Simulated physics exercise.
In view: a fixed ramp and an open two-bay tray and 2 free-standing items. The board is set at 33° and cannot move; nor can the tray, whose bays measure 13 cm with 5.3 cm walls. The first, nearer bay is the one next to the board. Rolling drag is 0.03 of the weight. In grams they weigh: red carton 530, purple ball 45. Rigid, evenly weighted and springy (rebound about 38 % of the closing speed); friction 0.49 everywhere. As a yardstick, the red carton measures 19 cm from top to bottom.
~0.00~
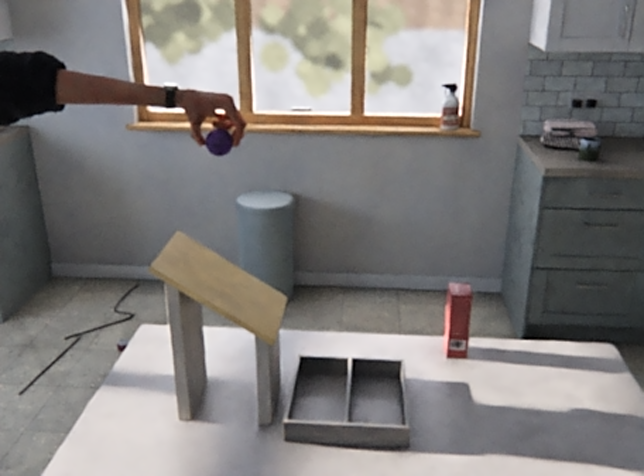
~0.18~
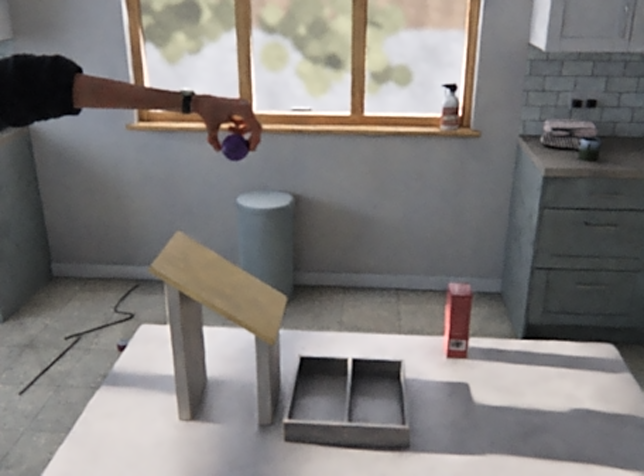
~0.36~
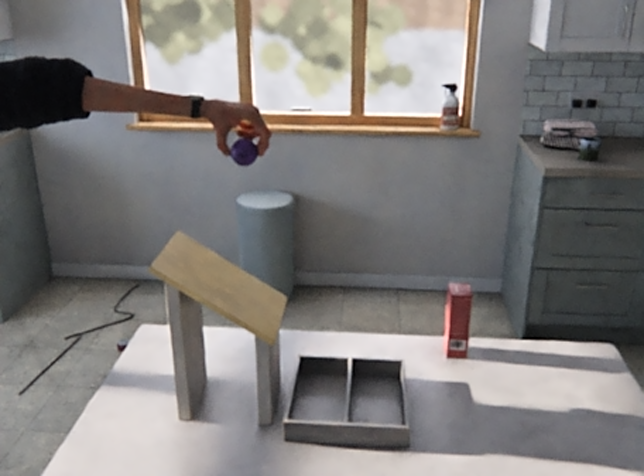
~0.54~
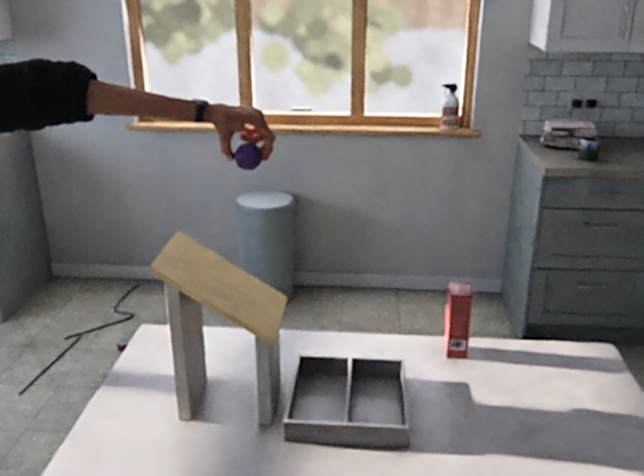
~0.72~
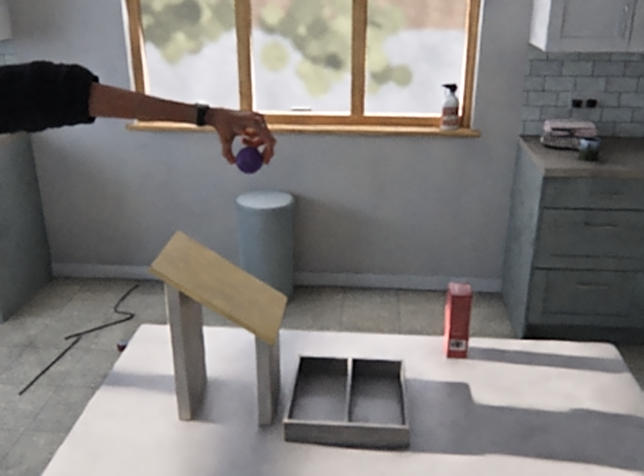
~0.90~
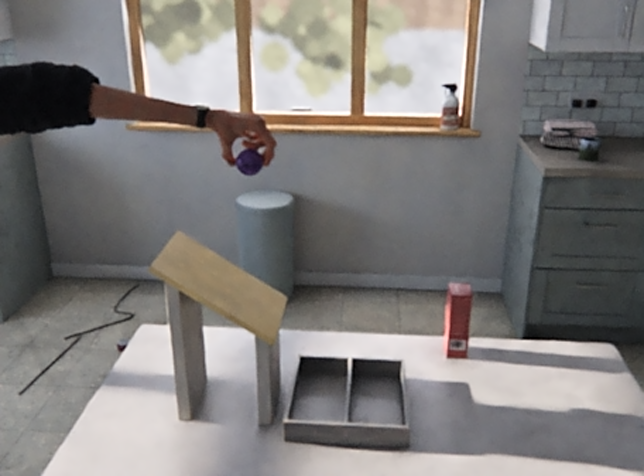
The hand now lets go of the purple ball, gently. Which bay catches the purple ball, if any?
The answer: Farther bay.
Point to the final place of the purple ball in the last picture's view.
Around (365, 398).
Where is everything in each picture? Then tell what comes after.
In the first frame, 7 cm from its drop point; purple ball (219, 143); red carton (458, 321).
In the second frame, 4 cm from its drop point; purple ball (236, 148); red carton (458, 321).
In the third frame, 2 cm from its drop point; purple ball (245, 152); red carton (458, 321).
In the fourth frame, 1 cm from its drop point; purple ball (248, 157); red carton (458, 321).
In the fifth frame, held still over the board; purple ball (249, 160); red carton (458, 321).
In the sixth frame, held still over the board; purple ball (249, 162); red carton (458, 321).
Around 1.30 s, purple ball near (285, 294).
Around 1.50 s, it is in the farther bay; purple ball near (388, 400).
Finally (2.1 s), it is in the farther bay; red carton still in place (within 4 cm). Final places as that camera would see them, purple ball near (366, 398).
